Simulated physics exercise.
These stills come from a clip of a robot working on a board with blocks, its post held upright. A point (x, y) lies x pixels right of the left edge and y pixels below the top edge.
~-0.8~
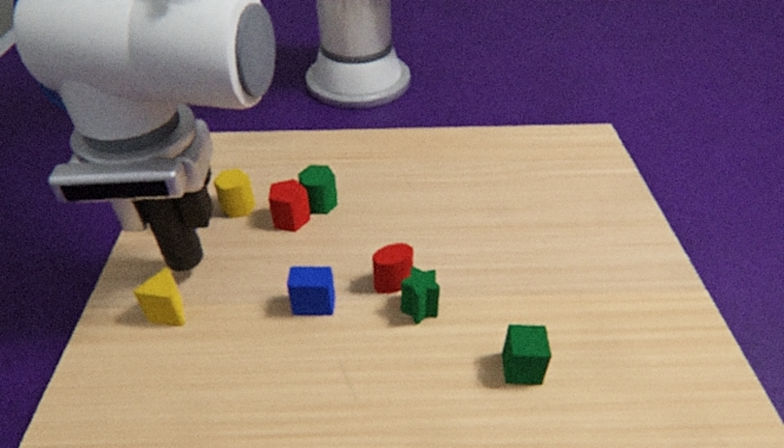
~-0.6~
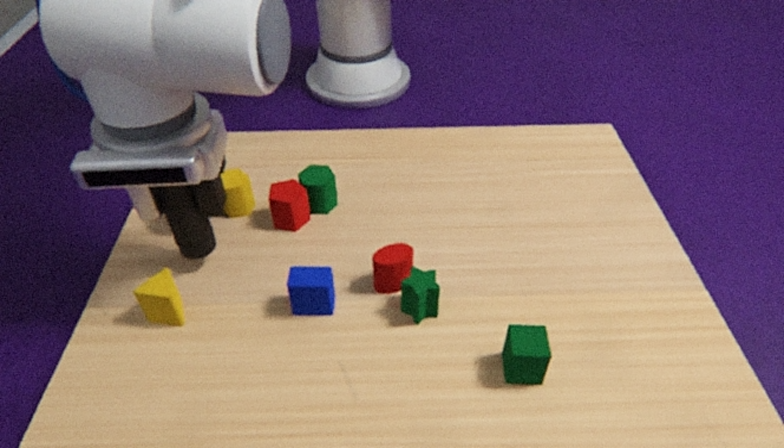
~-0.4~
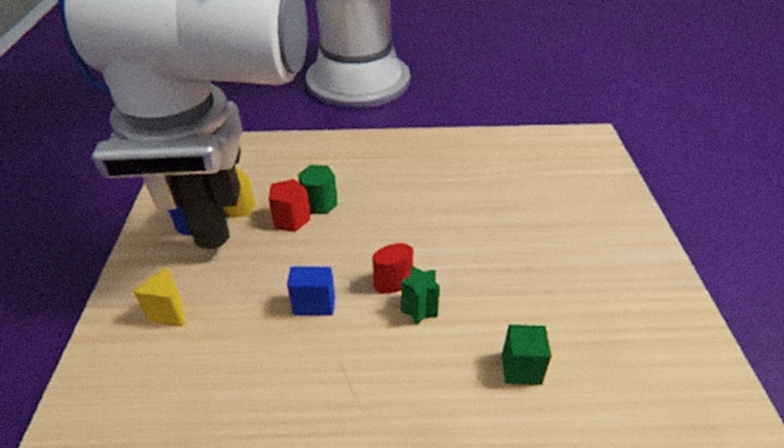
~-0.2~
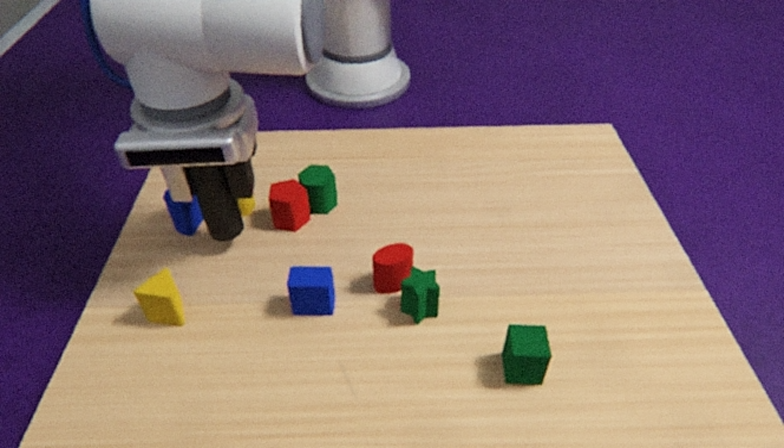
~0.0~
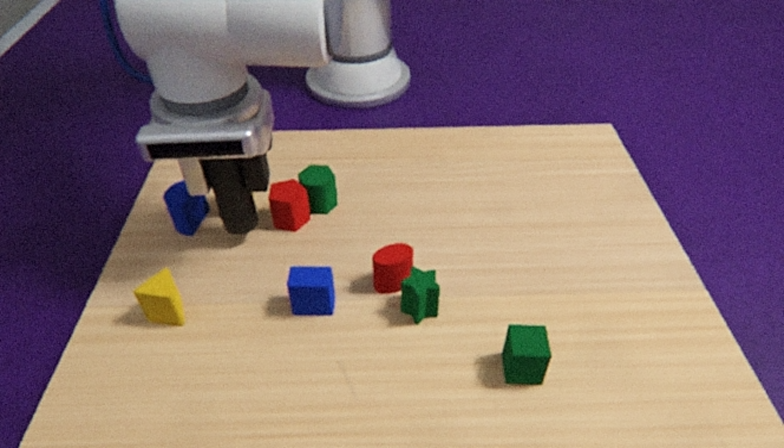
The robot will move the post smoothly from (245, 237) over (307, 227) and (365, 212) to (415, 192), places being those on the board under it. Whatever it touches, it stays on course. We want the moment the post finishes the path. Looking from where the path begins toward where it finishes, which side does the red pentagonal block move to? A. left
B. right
Answer: A.
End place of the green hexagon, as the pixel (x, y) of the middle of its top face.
My estimate: (348, 147).
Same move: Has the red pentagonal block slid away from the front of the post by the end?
That would be a yes.
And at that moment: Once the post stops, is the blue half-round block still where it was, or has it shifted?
Stays where it is.
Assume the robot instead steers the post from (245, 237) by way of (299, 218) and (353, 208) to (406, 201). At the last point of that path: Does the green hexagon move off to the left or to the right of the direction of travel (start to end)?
With start-to-end as forward, it shifts left.
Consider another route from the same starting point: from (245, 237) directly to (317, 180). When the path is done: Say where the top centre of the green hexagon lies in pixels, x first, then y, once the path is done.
By then it is at (340, 169).
What follows on the original path. One third of the way, post at (306, 214); red pentagonal block at (328, 179), turned 25° anticlockwise; green hexagon at (339, 159), turned 40° anticlockwise.
Two thirds of the way, post at (365, 198); red pentagonal block at (369, 162), turned 90° anticlockwise; green hexagon at (348, 148), turned 95° anticlockwise.
At the end, post at (416, 178); blue half-round block not moved; yellow hexagon not moved; red pentagonal block at (378, 154), turned 120° anticlockwise; green hexagon at (348, 147), turned 100° anticlockwise.
